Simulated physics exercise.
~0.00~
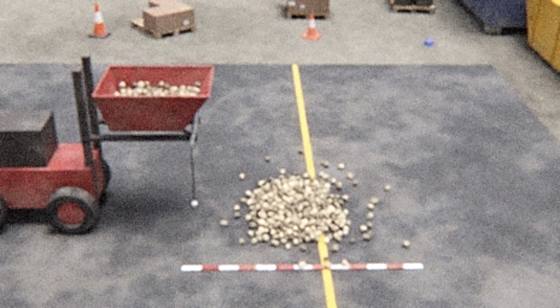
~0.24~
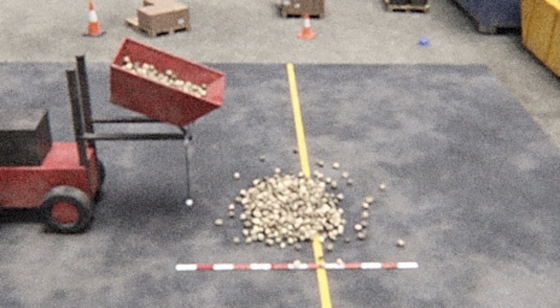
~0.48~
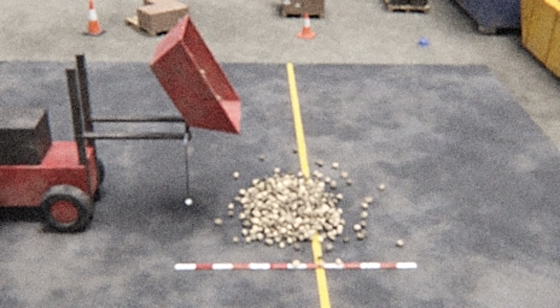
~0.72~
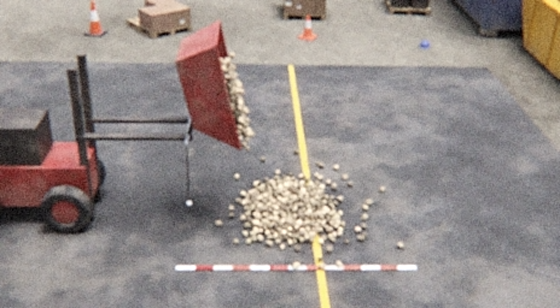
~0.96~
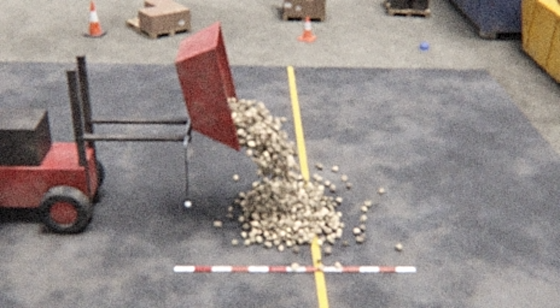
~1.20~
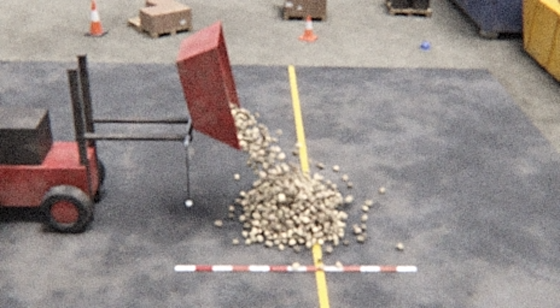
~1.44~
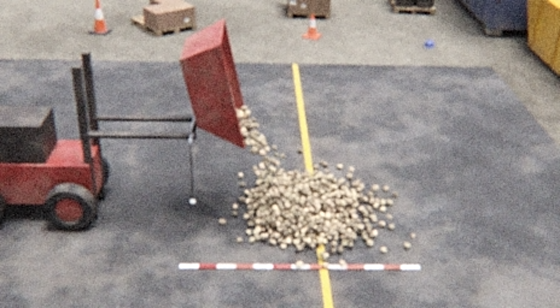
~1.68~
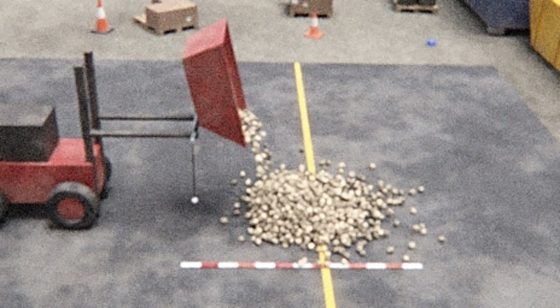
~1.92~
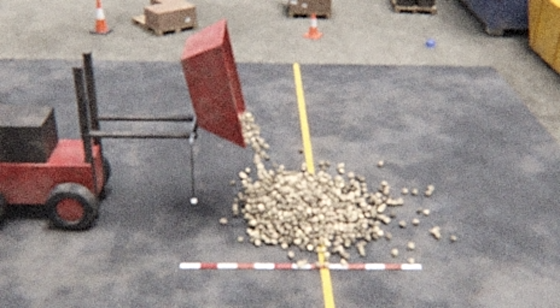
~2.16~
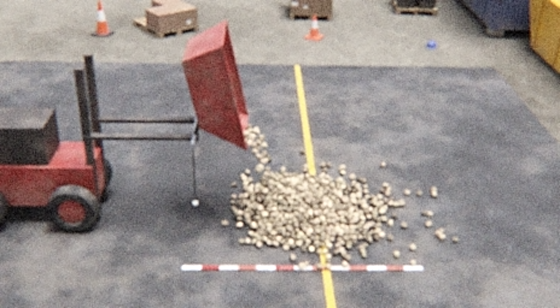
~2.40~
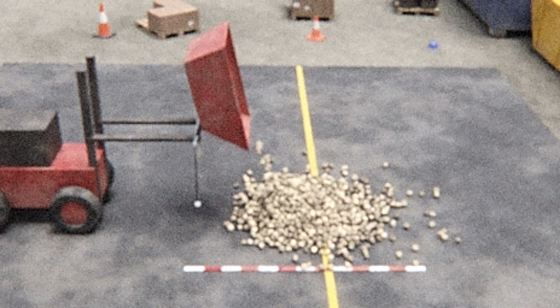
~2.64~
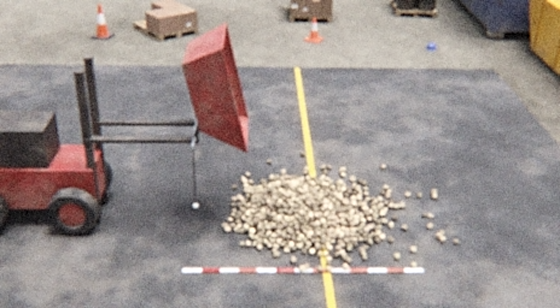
A red skip holding pale stones, raised on the front of a red fork truck at the left, begins to tip toward the right. Below it, a loose pile of similar stones already lies across a yellow line on the dark floor, behind a red and white staff. The skip swings up steeply and stops, and the stones pour from its lower edge onto the pile. The stream thins to a trickle while some stones spread farther right. Finally the skip hangs steeply tilted and emptied above a wider, low heap straddling the line.
